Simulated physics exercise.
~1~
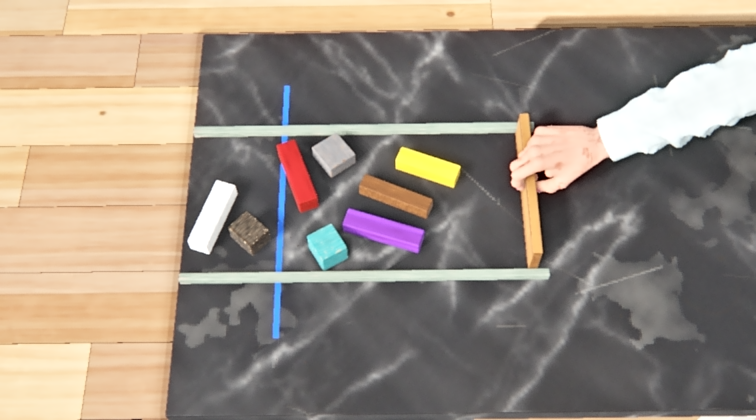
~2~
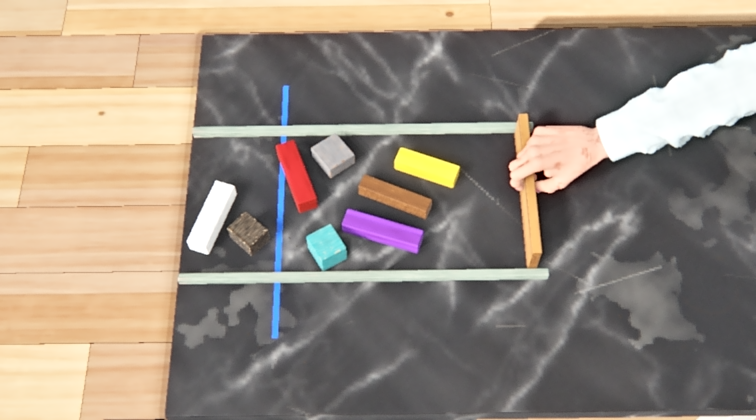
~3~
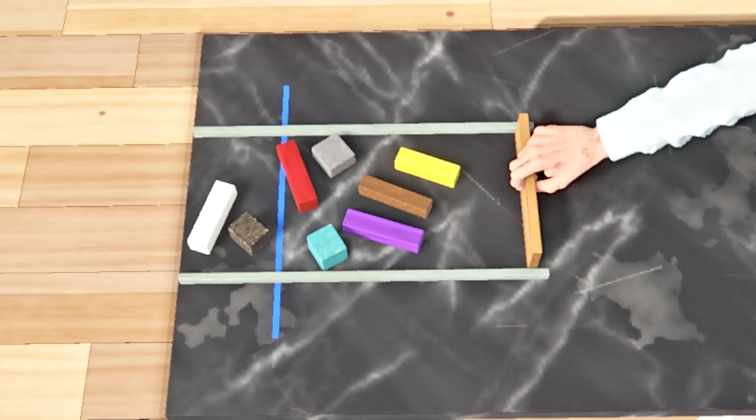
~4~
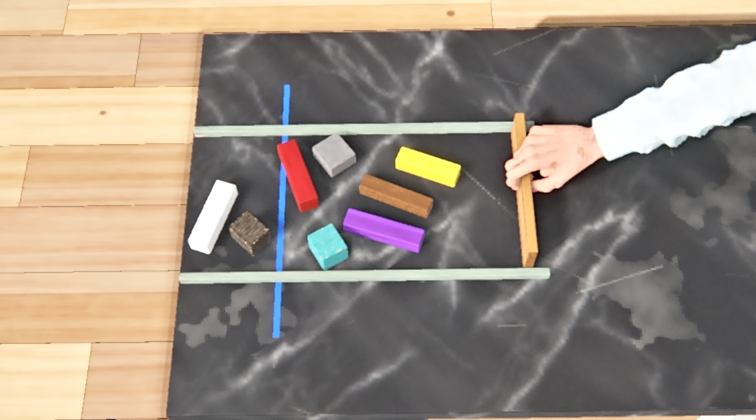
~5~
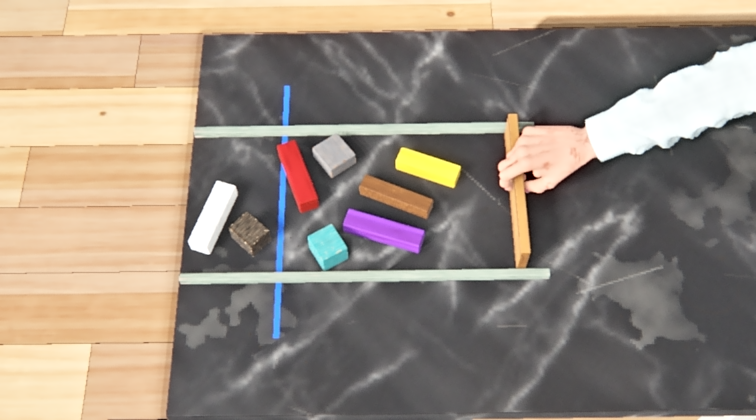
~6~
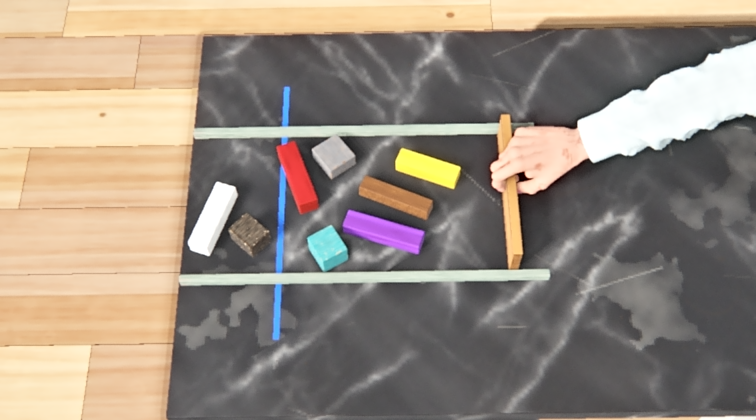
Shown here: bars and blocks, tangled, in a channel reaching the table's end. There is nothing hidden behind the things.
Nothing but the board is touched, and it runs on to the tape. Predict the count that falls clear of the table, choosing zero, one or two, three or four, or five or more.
The count is zero.
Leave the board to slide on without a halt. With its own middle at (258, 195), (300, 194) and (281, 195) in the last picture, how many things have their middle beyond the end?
Past the end: 1, 0 and 0.
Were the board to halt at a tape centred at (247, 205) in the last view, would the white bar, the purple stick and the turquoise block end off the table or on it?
White bar: Goes down; purple stick: Stays in place; turquoise block: Stays in place.
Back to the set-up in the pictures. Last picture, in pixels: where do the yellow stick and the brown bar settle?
Final positions: Near (275, 160); near (259, 193).
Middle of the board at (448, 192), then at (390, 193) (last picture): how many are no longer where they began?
First 1, then 5.
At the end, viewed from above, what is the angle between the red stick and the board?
Roughly 0° out of line.
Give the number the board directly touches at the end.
The count in contact is 3.
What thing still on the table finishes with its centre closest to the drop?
The white bar is foremost.
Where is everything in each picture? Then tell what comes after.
The first picture shows white bar (213, 217); black block (250, 233); red stick (298, 176); board (528, 190); tape (282, 203).
The second picture shows black block (249, 234); yellow stick (427, 167).
The third picture shows red stick (297, 176); purple stick (383, 231).
The fourth picture shows white bar (214, 217); board (524, 189).
The fifth picture shows black block (250, 234); turquoise block (328, 248).
The sixth picture shows white bar (213, 218); black block (250, 235); red stick (298, 177); board (510, 191); tape (282, 204).
Soon after, none off yet; white bar at rest near (213, 218); black block at rest near (250, 235); red stick at rest near (298, 177).
Then, none off yet; white bar at rest near (213, 218); black block at rest near (250, 235); red stick moved a little near (268, 169).
At rest, the number that fall off is zero.
